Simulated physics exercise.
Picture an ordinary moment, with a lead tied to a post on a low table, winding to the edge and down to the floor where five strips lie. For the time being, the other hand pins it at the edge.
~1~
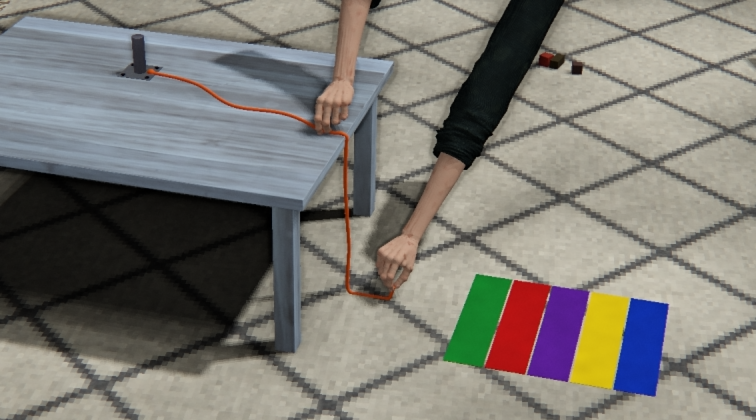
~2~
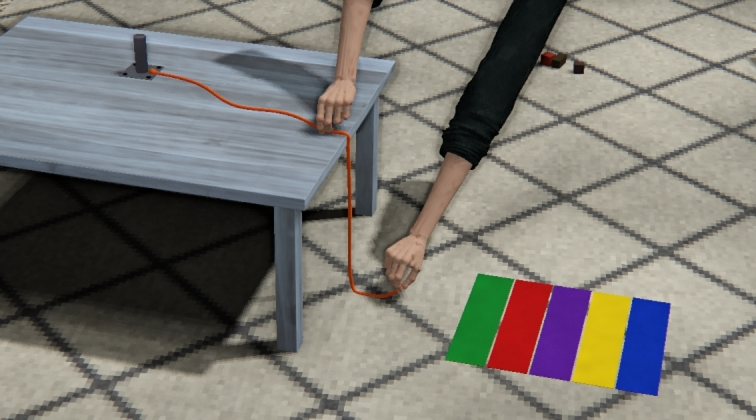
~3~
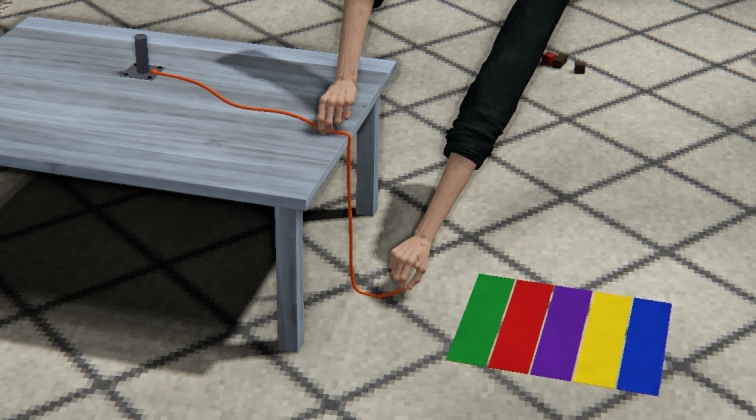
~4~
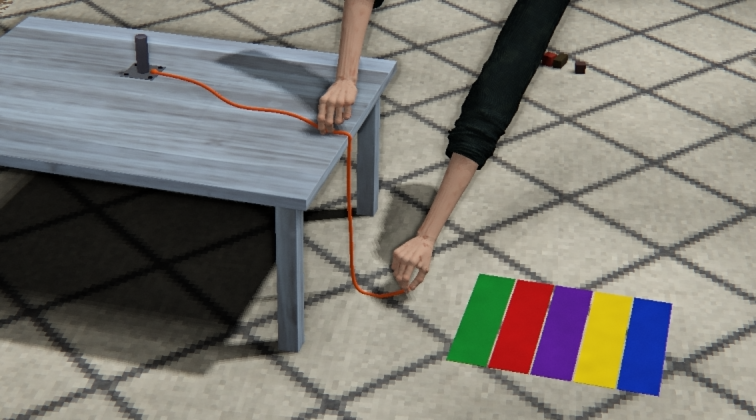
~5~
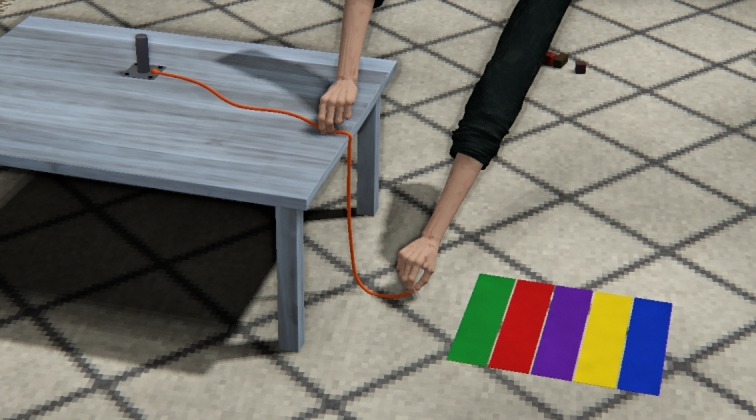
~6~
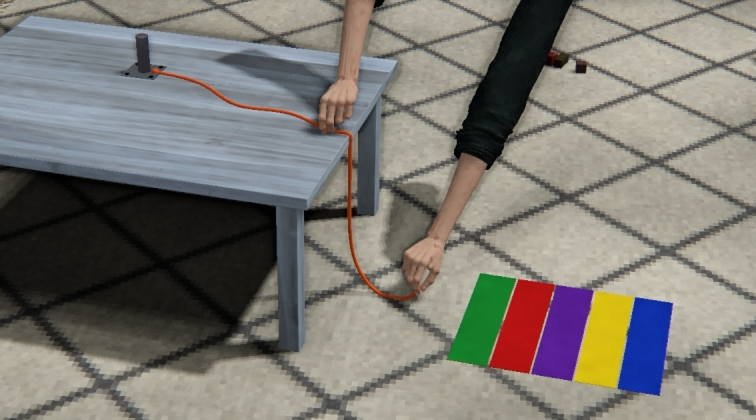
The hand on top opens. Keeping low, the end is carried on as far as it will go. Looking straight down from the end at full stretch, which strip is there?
The red strip is there.
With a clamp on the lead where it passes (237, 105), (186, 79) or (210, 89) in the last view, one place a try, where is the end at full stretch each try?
It ends up near (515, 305) the first time, (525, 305) the second and (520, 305) the third.
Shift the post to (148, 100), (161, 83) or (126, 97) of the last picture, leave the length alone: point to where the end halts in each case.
It works out at around (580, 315), (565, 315) and (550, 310) for the three tries.
Early on, end near (450, 295); short of the strips.
Midway, end near (496, 302); over green.
At the end of the slack, end near (524, 306); over red. It halts on the red strip.
